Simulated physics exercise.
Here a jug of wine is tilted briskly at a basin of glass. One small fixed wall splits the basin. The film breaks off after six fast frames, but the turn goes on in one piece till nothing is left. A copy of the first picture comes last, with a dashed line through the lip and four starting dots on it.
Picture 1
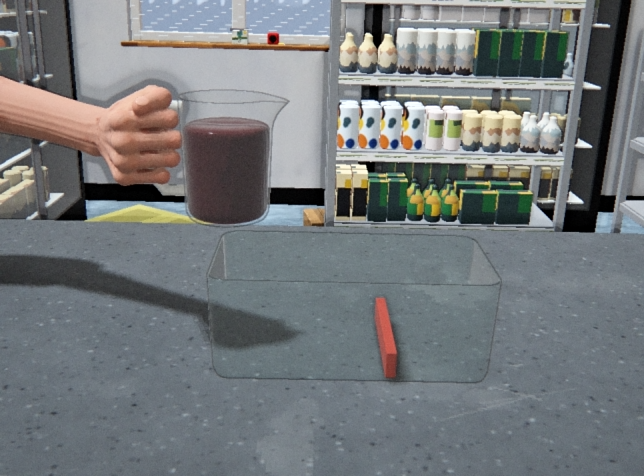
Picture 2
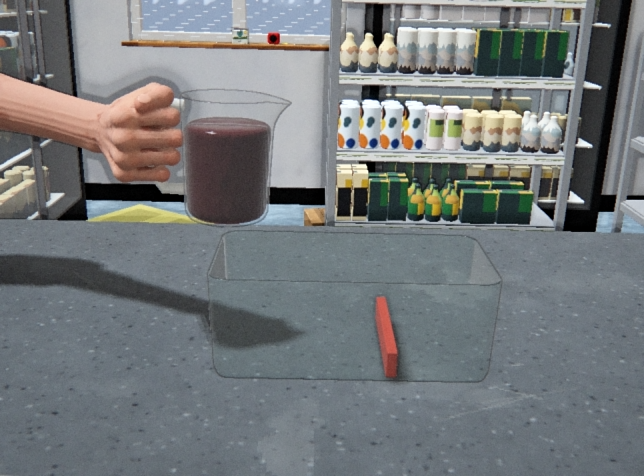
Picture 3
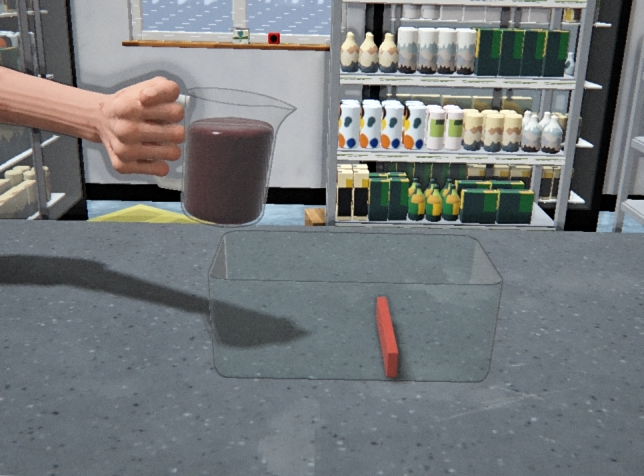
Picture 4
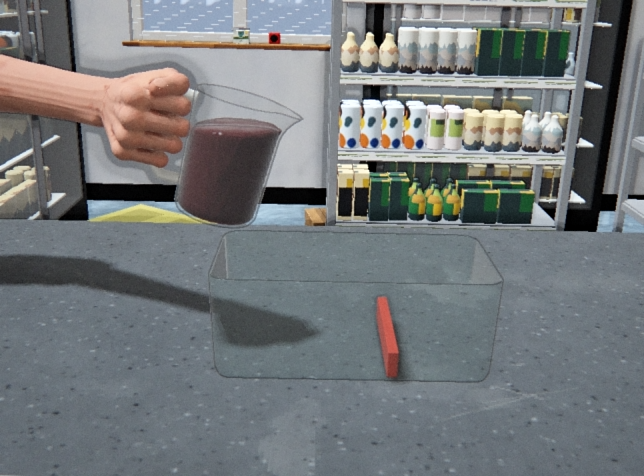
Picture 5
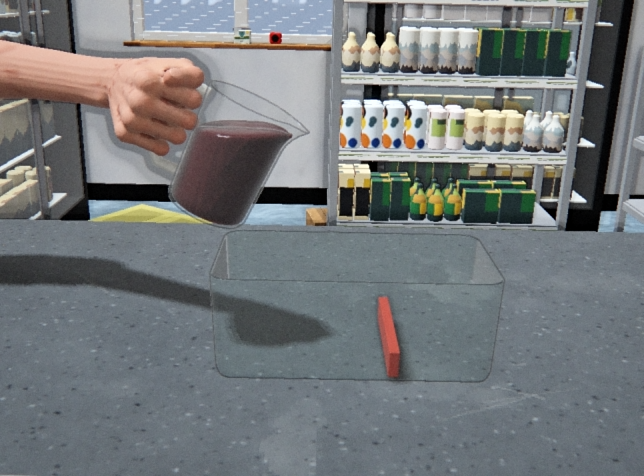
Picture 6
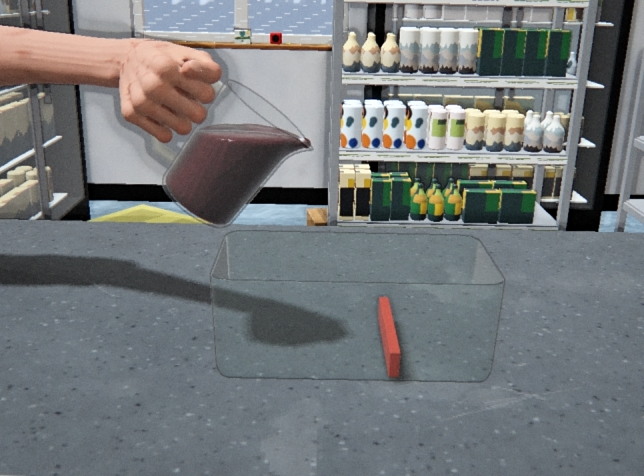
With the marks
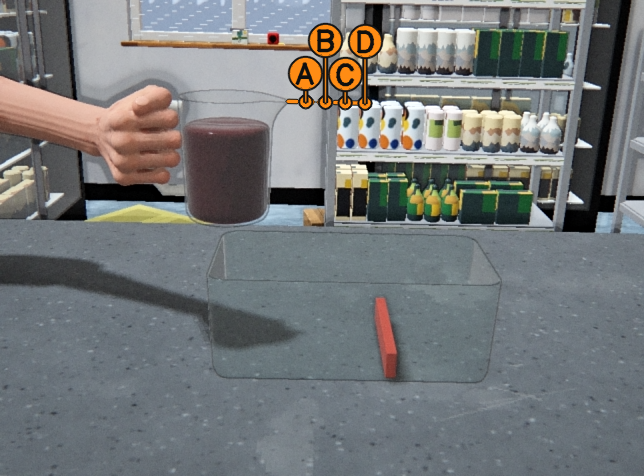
A hand reaching in from the left holds a clear jug of dark red wine upright, then tilts it briskly to the right, the liquid shifting toward the lip. Below it, an empty-looking clear glass basin with an upright red strip stands on a speckled grey counter. The fixed, slightly raised view faces a shop-like room with stocked shelves and a window behind.
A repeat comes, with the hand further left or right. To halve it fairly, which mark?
Place B.
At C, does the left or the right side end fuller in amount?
More ends on the right.
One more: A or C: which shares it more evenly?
Place C.
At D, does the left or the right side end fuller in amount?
More ends on the right.
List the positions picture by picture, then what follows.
The first frame shows upright, lip at (288, 101); basin from (213, 373) to (487, 379); top of the wall at (386, 323); nothing has left yet.
The second frame shows upright, lip at (290, 103); nothing has left yet.
The third frame shows tipped about 7°, lip at (295, 108); nothing has left yet.
The fourth frame shows tipped about 14°, lip at (301, 118); nothing has left yet.
The fifth frame shows tipped about 25°, lip at (308, 132); nothing has left yet.
The sixth frame shows tipped about 36°, lip at (312, 148); nothing has left yet.
In orange, A at (305, 101); B at (325, 102); C at (345, 102); D at (365, 103).
Choosing A, about 89 % ends left of the wall and 9 % right of it.
Choosing B, about 49 % ends left of the wall and 51 % right of it.
Choosing C, about 20 % ends left of the wall and 79 % right of it.
Choosing D, about 19 % ends left of the wall and 80 % right of it.
